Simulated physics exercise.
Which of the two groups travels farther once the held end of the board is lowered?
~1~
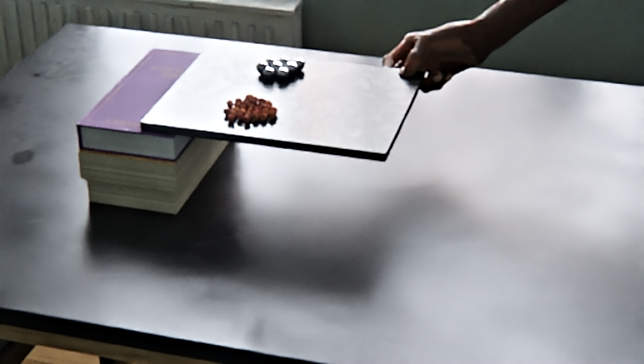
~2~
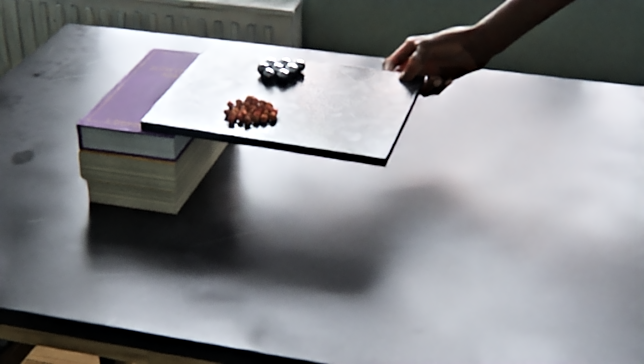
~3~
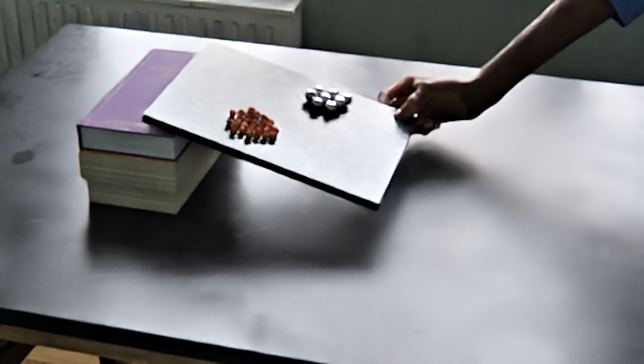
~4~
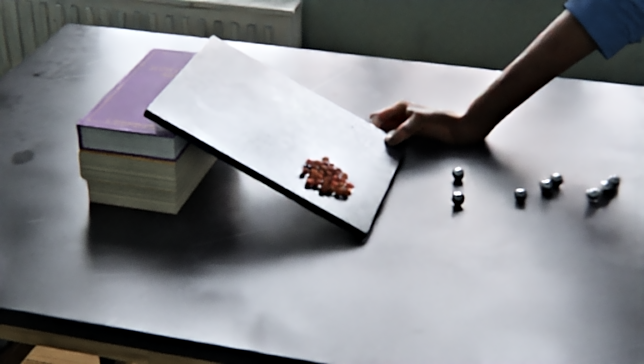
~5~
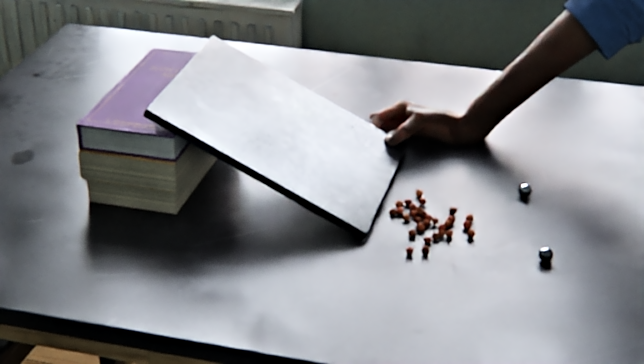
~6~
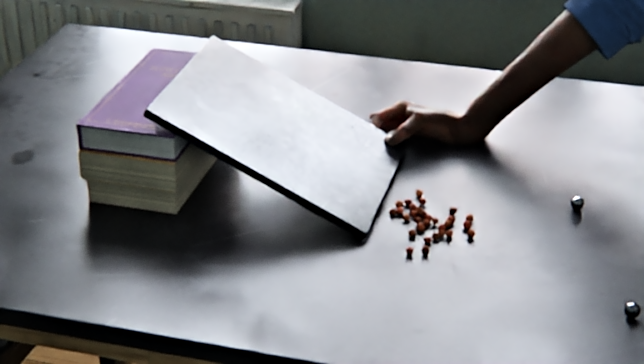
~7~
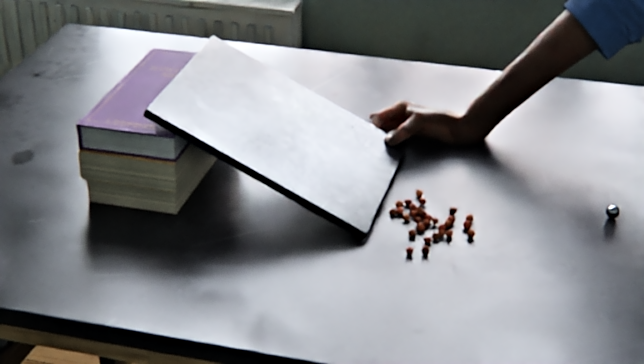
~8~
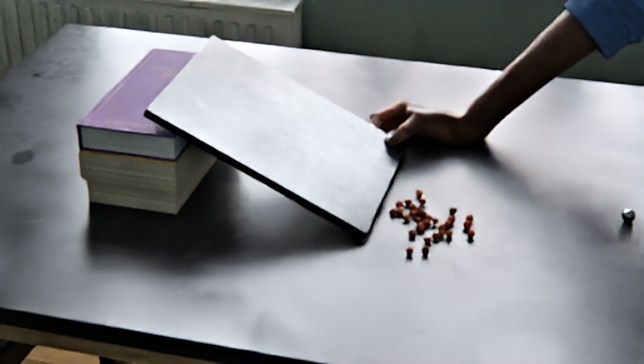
The shiny dark balls from the far side travel farther, rolling away to the right across the table. The reddish-brown bits stop just past the lowered end of the board.
The clip opens on a pale board lying nearly level, its left end on a stack of books and its right end held by a hand above a dark table. A cluster of shiny dark balls sits on the far side and a heap of small reddish-brown bits on the near side. The hand lowers its end, and the balls roll off across the table while the bits slide down the slope in a bunch. The bits then spill just beyond the board and stop. Most balls leave the view, and one remains far to the right.
